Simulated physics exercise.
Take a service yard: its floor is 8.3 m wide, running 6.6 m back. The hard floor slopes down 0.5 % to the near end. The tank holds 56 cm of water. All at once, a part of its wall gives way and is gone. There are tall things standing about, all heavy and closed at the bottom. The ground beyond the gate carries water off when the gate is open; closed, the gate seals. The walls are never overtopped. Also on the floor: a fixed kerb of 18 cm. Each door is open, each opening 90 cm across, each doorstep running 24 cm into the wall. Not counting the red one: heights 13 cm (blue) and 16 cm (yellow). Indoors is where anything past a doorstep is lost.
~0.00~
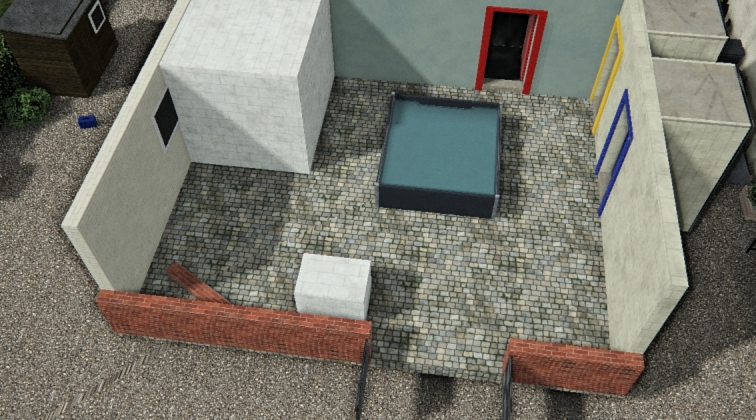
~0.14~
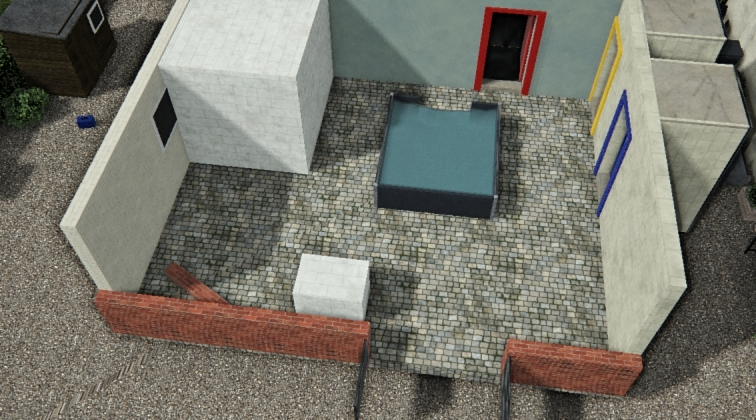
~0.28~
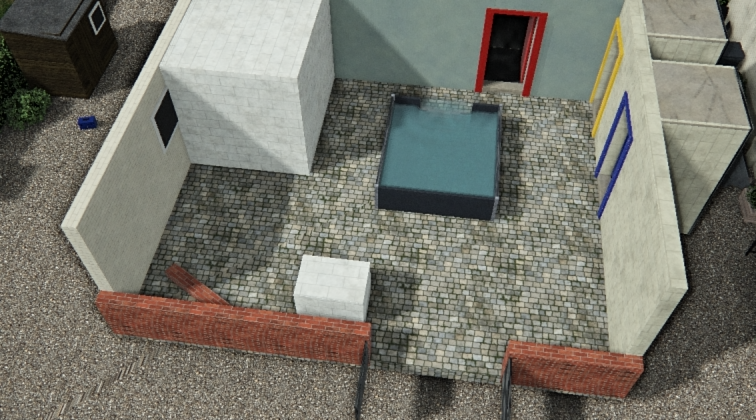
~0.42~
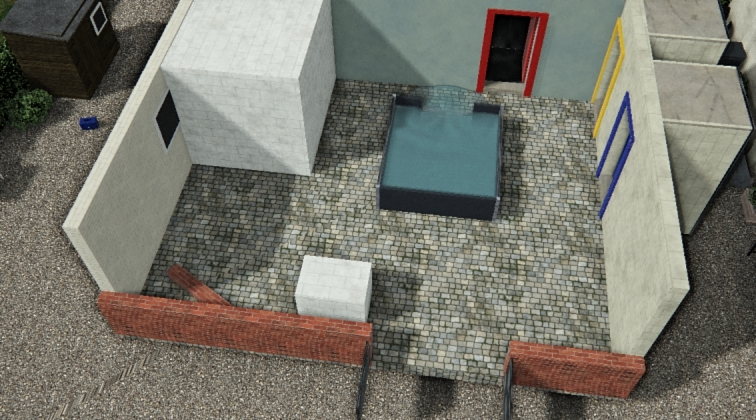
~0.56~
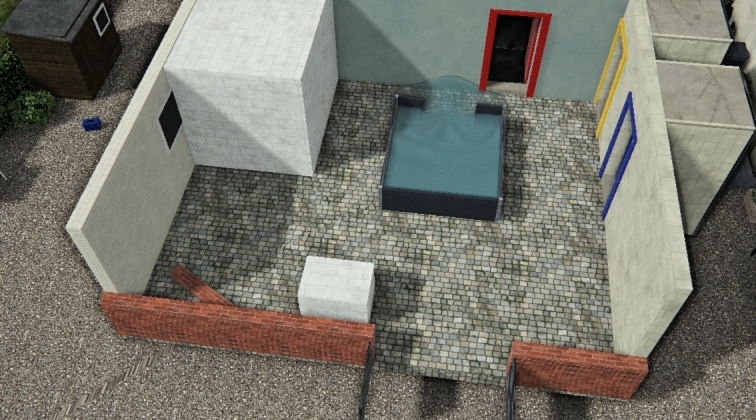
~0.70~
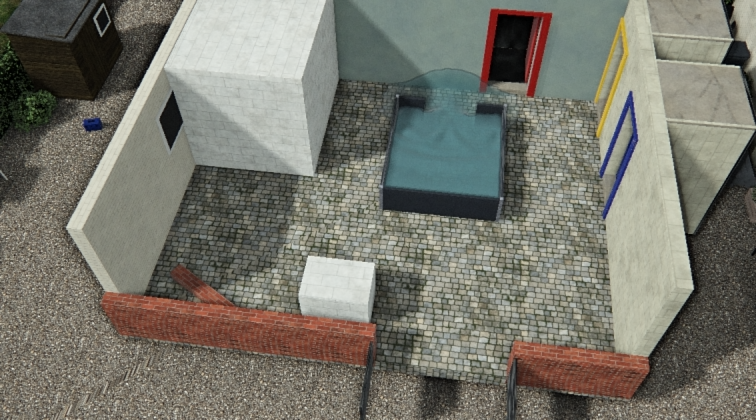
Water sits still in a dark-sided tank toward the back of a cobbled, walled yard, seen from high above the near end. A large white block stands at left, a small one near the low red brick wall, with a red door behind and yellow and blue ones at right. Part of the tank's far side vanishes and clear water spreads backward in a widening arc to the red door, the view shifting barely.
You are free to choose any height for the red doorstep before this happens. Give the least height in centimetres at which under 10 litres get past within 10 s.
18 cm.
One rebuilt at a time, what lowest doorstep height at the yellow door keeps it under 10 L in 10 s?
Roughly 22 cm at yellow.
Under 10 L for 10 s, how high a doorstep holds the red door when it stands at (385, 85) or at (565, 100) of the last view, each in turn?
Roughly 12.5 cm for the first and 11.5 cm for the second.
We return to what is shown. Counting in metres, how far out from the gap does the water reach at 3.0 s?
Around 4.2 m from the gap.
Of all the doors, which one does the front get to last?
It is the blue one.
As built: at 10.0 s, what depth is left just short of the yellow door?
The depth there is around 10.0 cm.
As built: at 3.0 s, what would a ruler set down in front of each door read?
Reading in centimetres: Blue = 7, red = 16, yellow = 24.
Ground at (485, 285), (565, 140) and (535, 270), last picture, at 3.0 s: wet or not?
Taking them in turn, I'd call them spared by the flood, touched by the flood and spared by the flood.
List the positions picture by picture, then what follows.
Still water, 56 cm deep, in the tank at (442, 145); the red door at (508, 56) is dry, in the first frame.
The front is at a hidden place, 0.2 m from the gap on the far side; 0.2 m2 of floor is wet, 56 cm left at the back, in the second frame.
The gap is on the far side, the front 0.7 m out at (437, 99); the back of the tank holds 56 cm, in the third frame.
The gap is on the far side, the front 1.1 m out at (424, 87); the back of the tank holds 56 cm, in the fourth frame.
The gap is on the far side, the front 1.2 m out at (405, 86); the back of the tank holds 56 cm, in the fifth frame.
Water pours out on the far side and has run 1.4 m, to (393, 85); about 9 cm deep outside, 56 cm at the back; water is at the red door at (513, 58), in the sixth frame.
After 1.4 s water covers 10 % of the floor, deepest (43 cm) near (450, 92); 18 cm at the red door, 2 litres in over its 13 cm doorstep.
After 3.0 s water covers 30 % of the floor, deepest (32 cm) near (450, 92); 16 cm at the red door, 23 litres in over its 13 cm doorstep.
After 10.0 s water covers 90 % of the floor, deepest (12 cm) near (450, 97); 6 cm at the red door, 32 litres in over its 13 cm doorstep.
At the red door as built, the water arrived by 0.7 s and peaked near 19 cm at 2.0 s.
Run again over the same 10 s with other heights there, 21 litres in over 15 cm, 5 litres over 20.5 cm. The limit of 10 litres is kept from about 18 cm up.
